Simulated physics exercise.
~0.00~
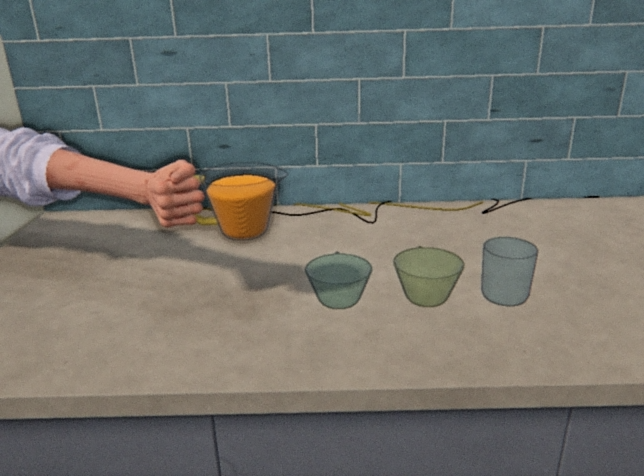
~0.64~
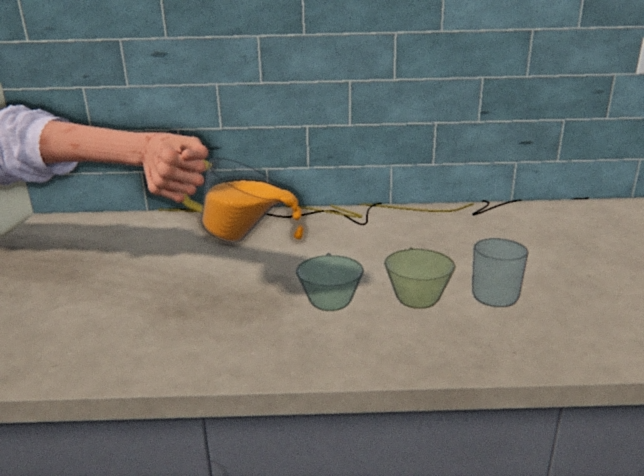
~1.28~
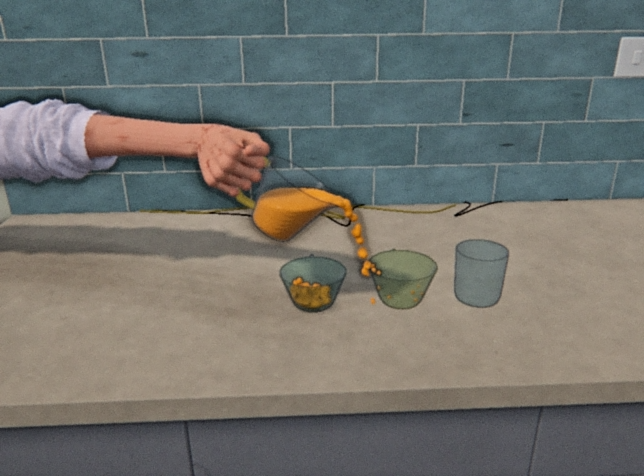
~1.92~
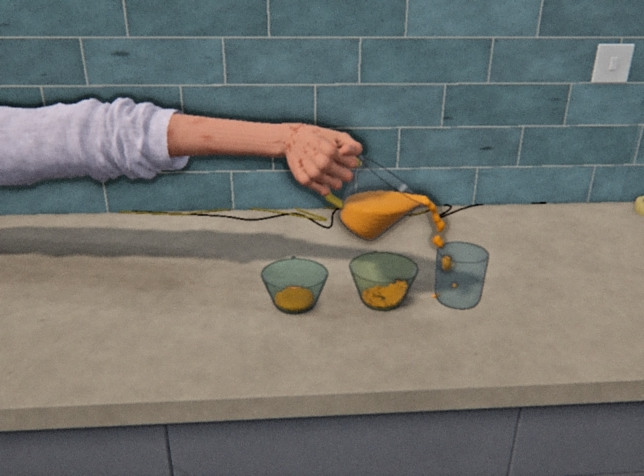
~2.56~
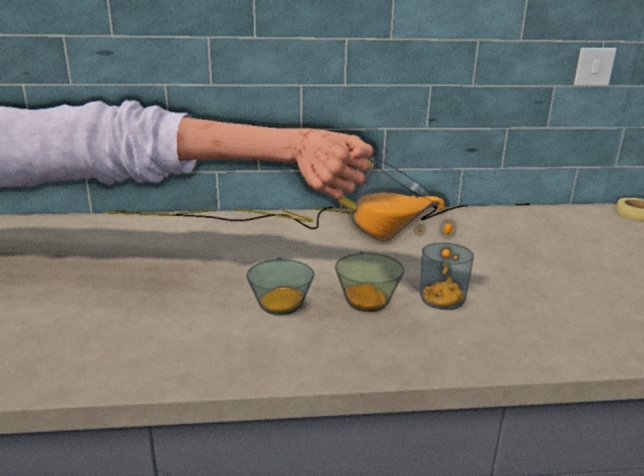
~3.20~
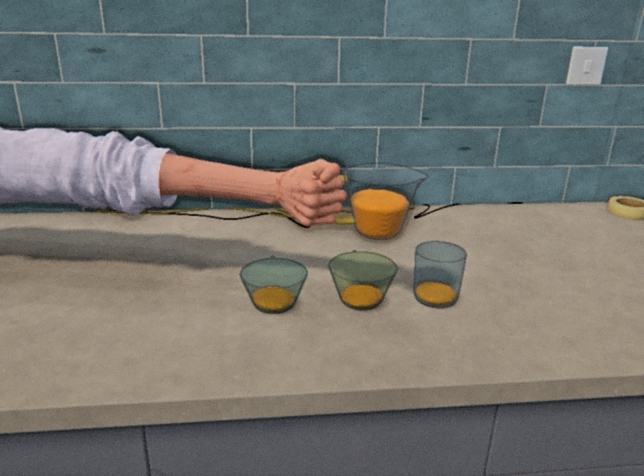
A hand tilts a jug, pours orange juice into three cups rightwards, then rights it.
